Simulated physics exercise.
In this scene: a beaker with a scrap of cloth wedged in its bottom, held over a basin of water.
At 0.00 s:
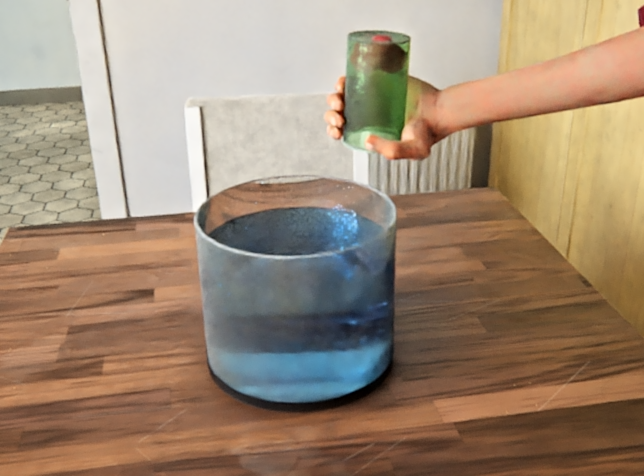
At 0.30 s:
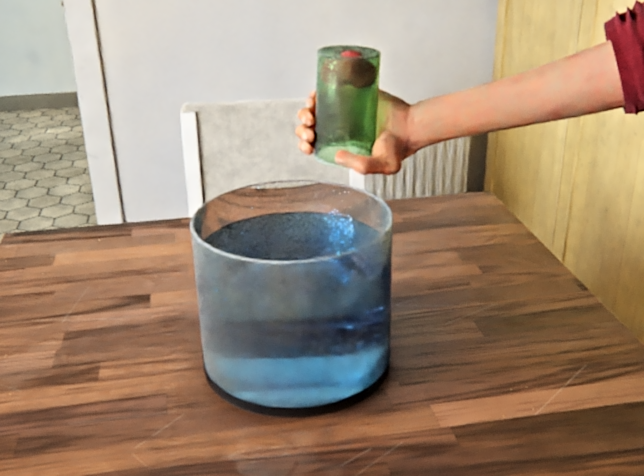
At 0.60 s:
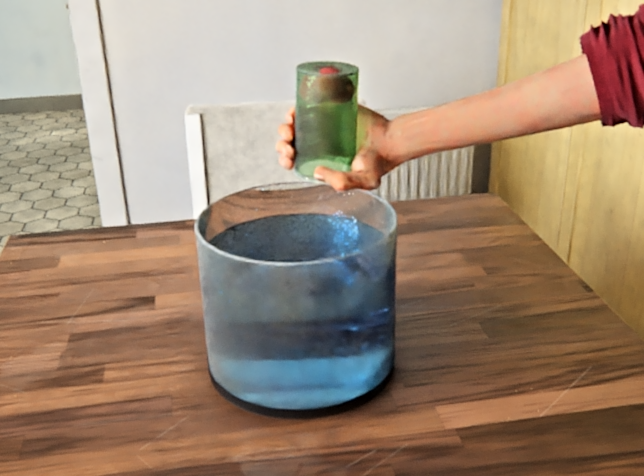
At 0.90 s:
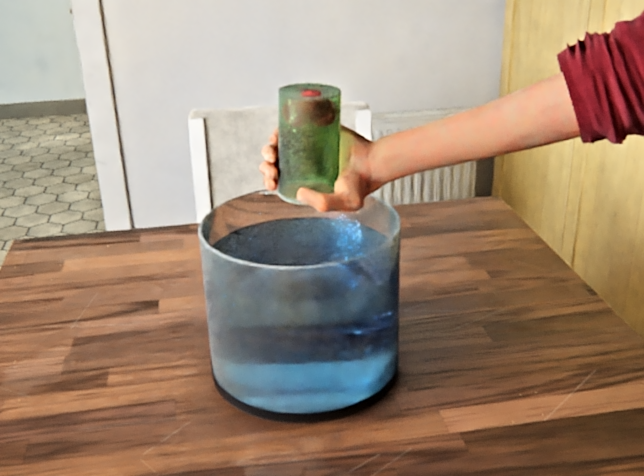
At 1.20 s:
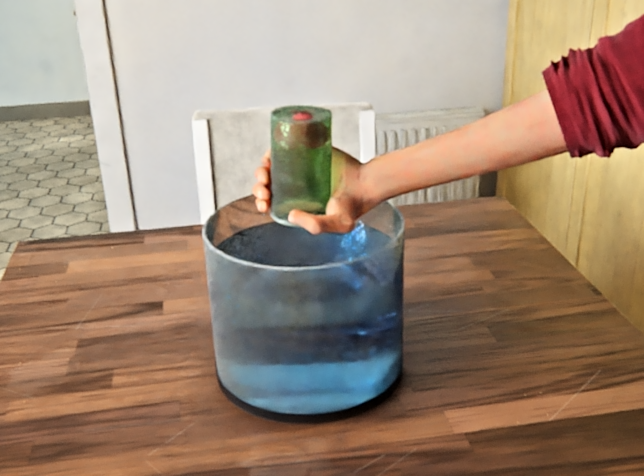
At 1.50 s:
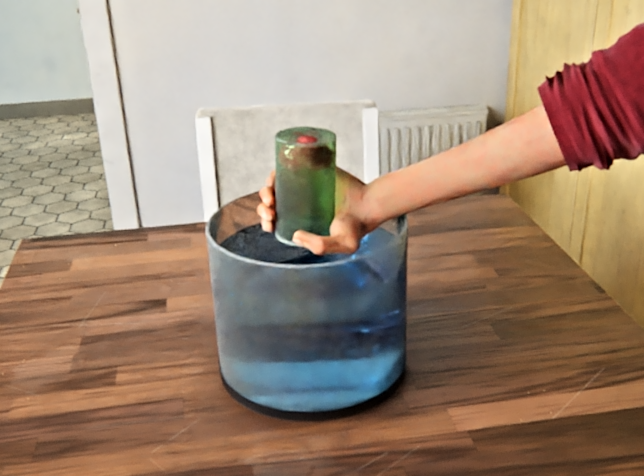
The video shows a hand holding a green transparent beaker mouth down, with a scrap of cloth wedged inside its upper end, above a large basin of water on a wooden table, moving it left and lowering it close to the surface.
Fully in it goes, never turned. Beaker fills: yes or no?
No.
After 2.0 s, the beaker enters the water.
After 2.6 s, air is trapped inside and holds the level down.
After 4.0 s, the beaker is under, still full of air, and the scrap of cloth is dry.
